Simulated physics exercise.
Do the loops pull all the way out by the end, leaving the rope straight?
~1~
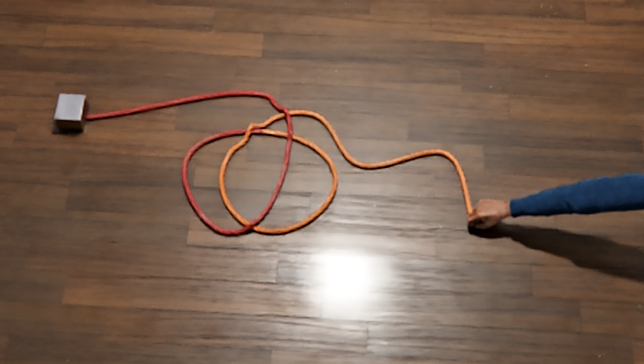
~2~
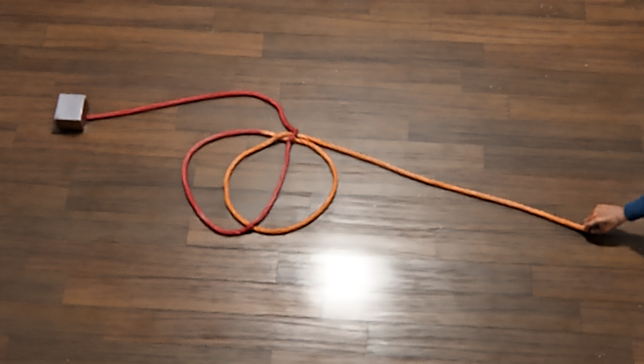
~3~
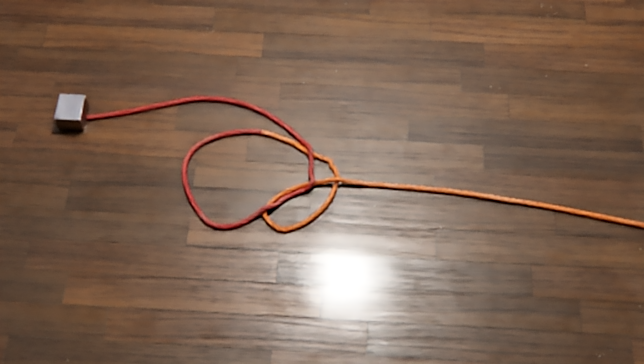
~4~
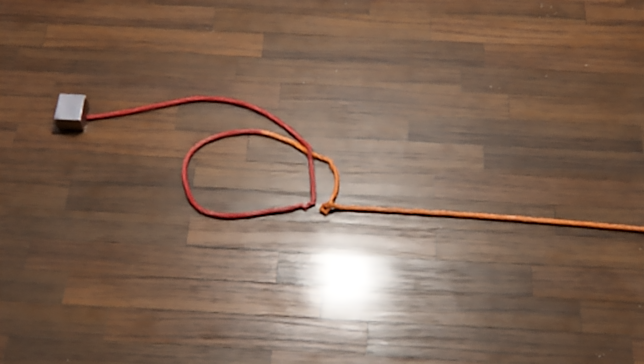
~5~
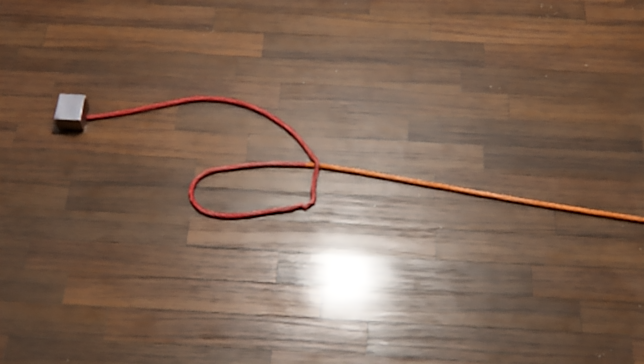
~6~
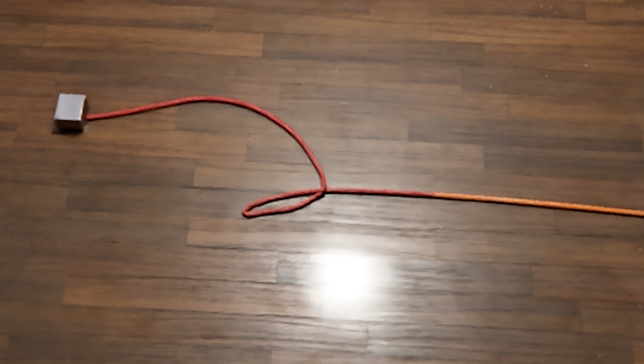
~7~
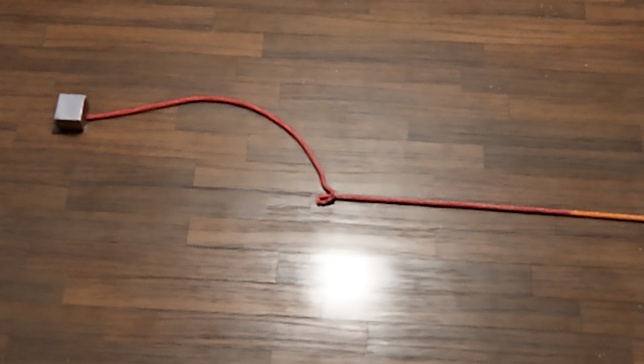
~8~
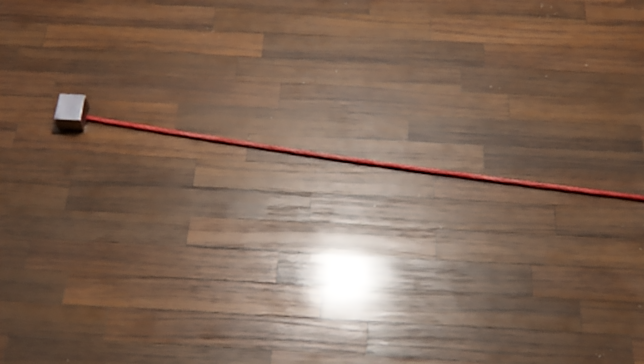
Yes, the last small curl comes out and the rope runs straight from the block, with no knot in the part that can be seen.
To begin with, a rope dyed red and orange lies in overlapping loops on a wooden floor, its left end fixed to a small metal block, while a hand in a blue sleeve holds the right end. The hand draws that end away to the right and passes out of view, pulling the orange length taut. The loops slide and shrink, the orange one closing up first. The remaining red loop then narrows to a thin sliver and dwindles to a tiny curl. Finally the curl comes out, and the red rope runs straight from the block to the right edge.
